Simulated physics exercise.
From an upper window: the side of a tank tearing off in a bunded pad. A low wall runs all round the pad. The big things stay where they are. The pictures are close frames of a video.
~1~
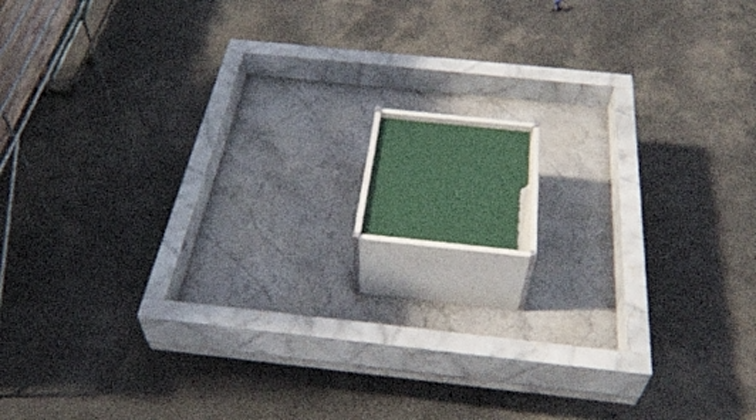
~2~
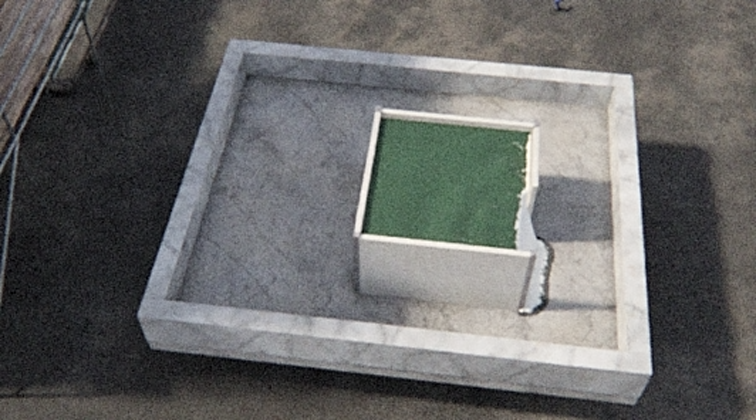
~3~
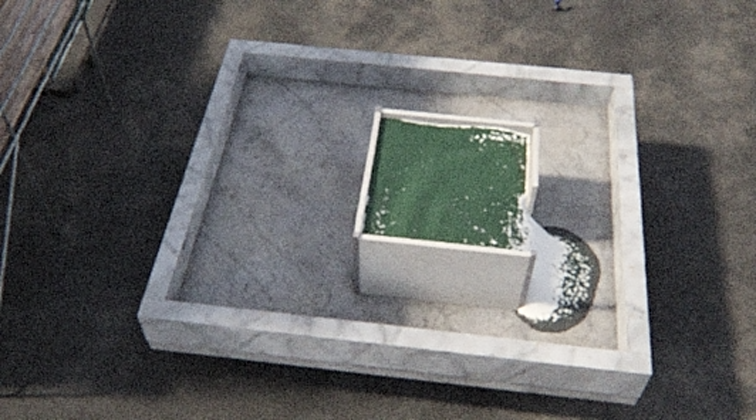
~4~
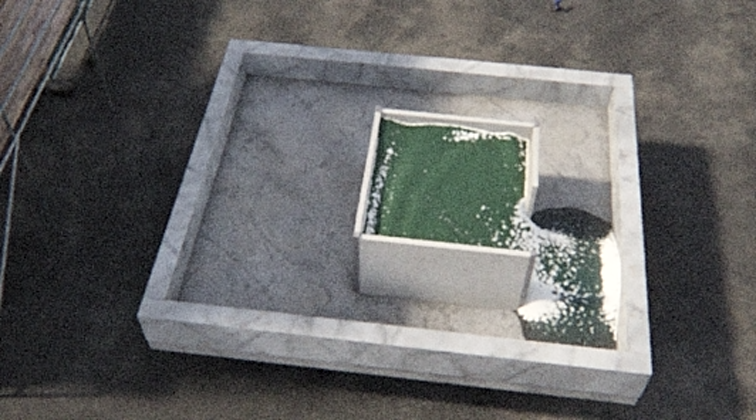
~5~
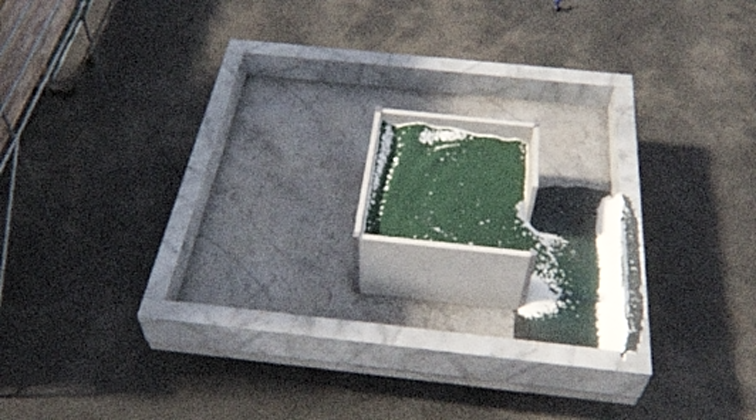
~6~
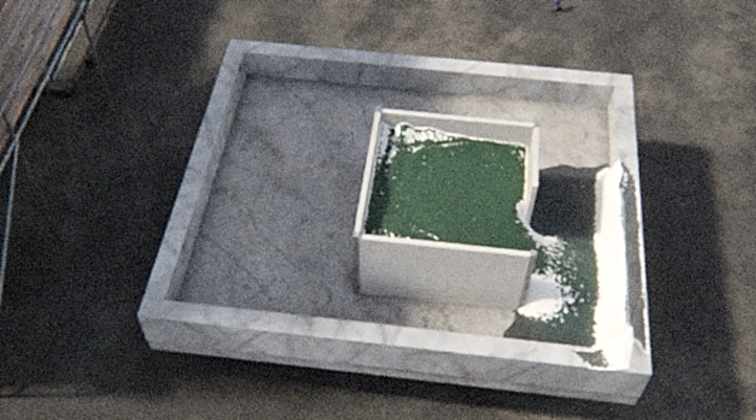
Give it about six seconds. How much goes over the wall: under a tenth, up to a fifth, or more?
It loses between a tenth and a fifth.
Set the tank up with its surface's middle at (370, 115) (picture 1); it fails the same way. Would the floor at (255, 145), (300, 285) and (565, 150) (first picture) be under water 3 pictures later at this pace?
One after the other: Not flooded, free of water, awash.
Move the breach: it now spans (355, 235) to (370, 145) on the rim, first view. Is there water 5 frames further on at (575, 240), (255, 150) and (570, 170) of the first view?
One after the other: Free of water, covered, no water.
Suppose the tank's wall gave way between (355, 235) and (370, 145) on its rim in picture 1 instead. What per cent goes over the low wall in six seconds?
Near 8 in a hundred.
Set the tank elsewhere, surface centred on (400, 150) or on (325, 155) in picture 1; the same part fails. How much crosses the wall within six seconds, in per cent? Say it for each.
About 8 and 4 per cent.
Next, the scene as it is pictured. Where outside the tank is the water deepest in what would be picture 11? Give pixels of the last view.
I would point to (570, 363).
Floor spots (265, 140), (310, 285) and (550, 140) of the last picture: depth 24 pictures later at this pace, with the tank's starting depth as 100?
In turn 8, 4 and 16 in a hundred.
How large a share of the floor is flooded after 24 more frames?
About 90 per cent.
A moment on, water covers 25 % of the floor; the low wall has let 2 % over.
Next, water covers 30 % of the floor; the low wall has let 5 % over.
Then, water covers 55 % of the floor; the low wall has let 13 % over.
Later, water covers 75 % of the floor; the low wall has let 13 % over.
In the end, water covers 80 % of the floor; the low wall has let 13 % over.
